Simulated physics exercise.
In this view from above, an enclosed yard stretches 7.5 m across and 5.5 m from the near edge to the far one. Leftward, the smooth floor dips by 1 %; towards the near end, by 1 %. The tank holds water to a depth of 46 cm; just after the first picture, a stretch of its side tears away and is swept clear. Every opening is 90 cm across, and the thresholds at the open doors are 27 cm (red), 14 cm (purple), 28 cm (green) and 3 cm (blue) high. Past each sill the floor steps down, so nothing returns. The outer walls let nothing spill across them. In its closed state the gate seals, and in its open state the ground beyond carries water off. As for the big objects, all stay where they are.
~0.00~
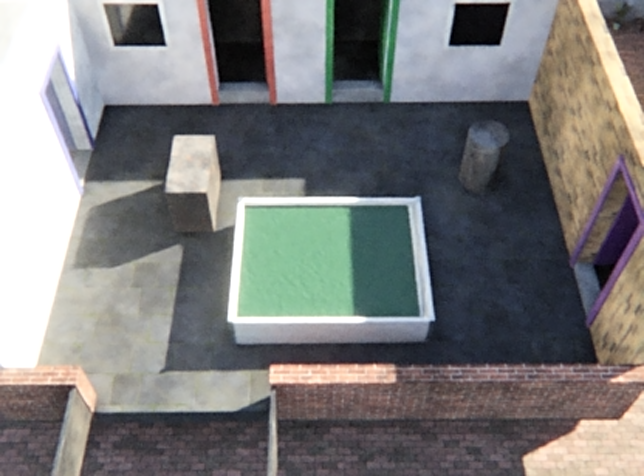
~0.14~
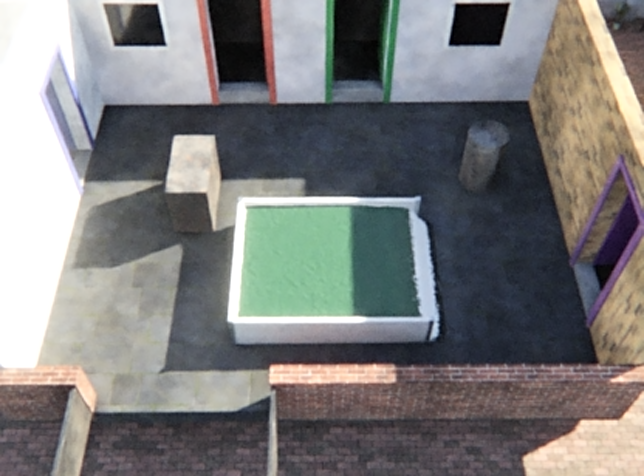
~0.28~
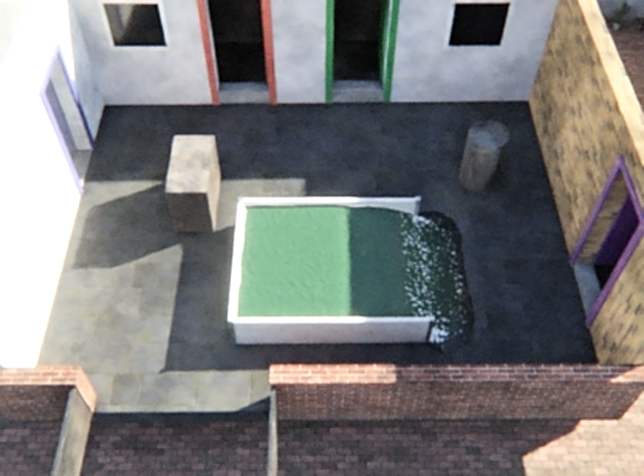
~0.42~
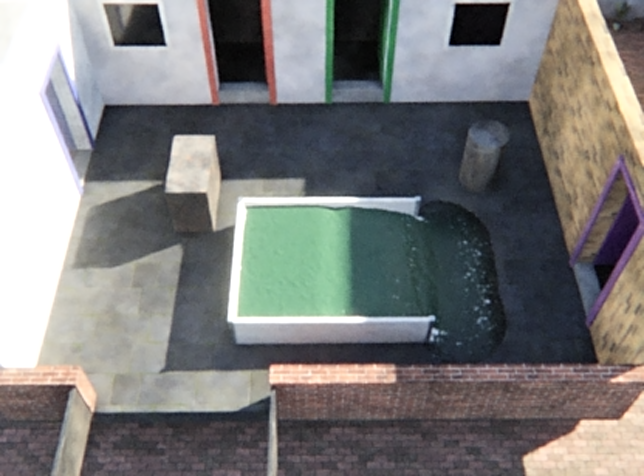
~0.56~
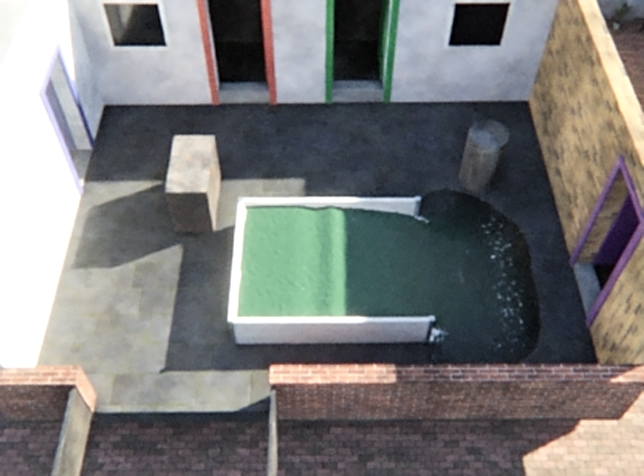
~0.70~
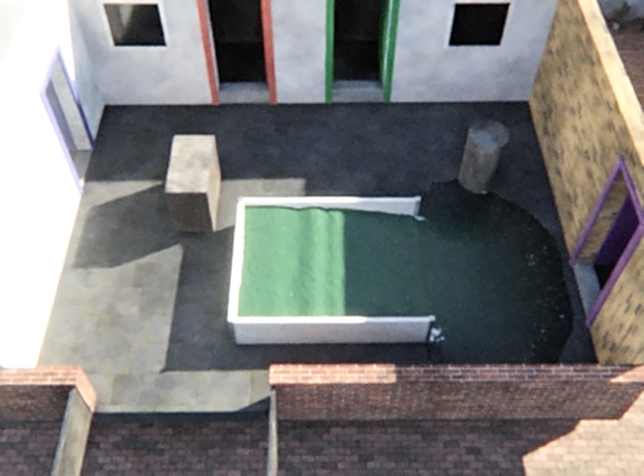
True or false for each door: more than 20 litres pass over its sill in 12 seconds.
Per door: The red door: False; the purple door: True; the green door: False; the blue door: True.
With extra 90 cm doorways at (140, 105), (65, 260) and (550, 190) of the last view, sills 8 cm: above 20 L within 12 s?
Result in order - not enough, not enough, more than that.
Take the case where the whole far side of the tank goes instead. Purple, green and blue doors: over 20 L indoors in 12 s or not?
Then purple does not exceed it, green does not exceed it, blue exceeds it.
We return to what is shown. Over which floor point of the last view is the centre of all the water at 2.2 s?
Near (419, 278).
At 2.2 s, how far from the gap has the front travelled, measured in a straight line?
Around 4.0 metres.
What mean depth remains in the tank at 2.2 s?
Depth, averaged: Around 22 centimetres.
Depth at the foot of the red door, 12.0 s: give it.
It's some 2.0 centimetres deep.
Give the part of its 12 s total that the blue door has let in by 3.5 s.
Fraction in by then: Around 0 per cent.
After 1.4 s water covers 20 % of the floor and is deepest (27 cm) near (571, 285); red door not reached, purple door 26 cm at the sill, 14 L in, green door not reached, blue door not reached.
After 2.2 s water covers 25 % of the floor and is deepest (32 cm) near (585, 341); red door not reached, purple door 26 cm at the sill, 58 L in, green door not reached, blue door not reached.
After 3.5 s water covers 35 % of the floor and is deepest (24 cm) near (598, 390); red door not reached, purple door 23 cm at the sill, 128 L in, green door not reached, blue door not reached.
After 7.0 s water covers 75 % of the floor and is deepest (12 cm) near (28, 395); red door 2 cm at the sill, 0 L in, purple door 8 cm at the sill, 153 L in, green door 4 cm at the sill, 0 L in, blue door not reached.
After 12.0 s water covers 95 % of the floor and is deepest (8 cm) near (56, 395); red door 2 cm at the sill, 0 L in, purple door 4 cm at the sill, 153 L in, green door 2 cm at the sill, 0 L in, blue door 8 cm at the sill, 66 L in.
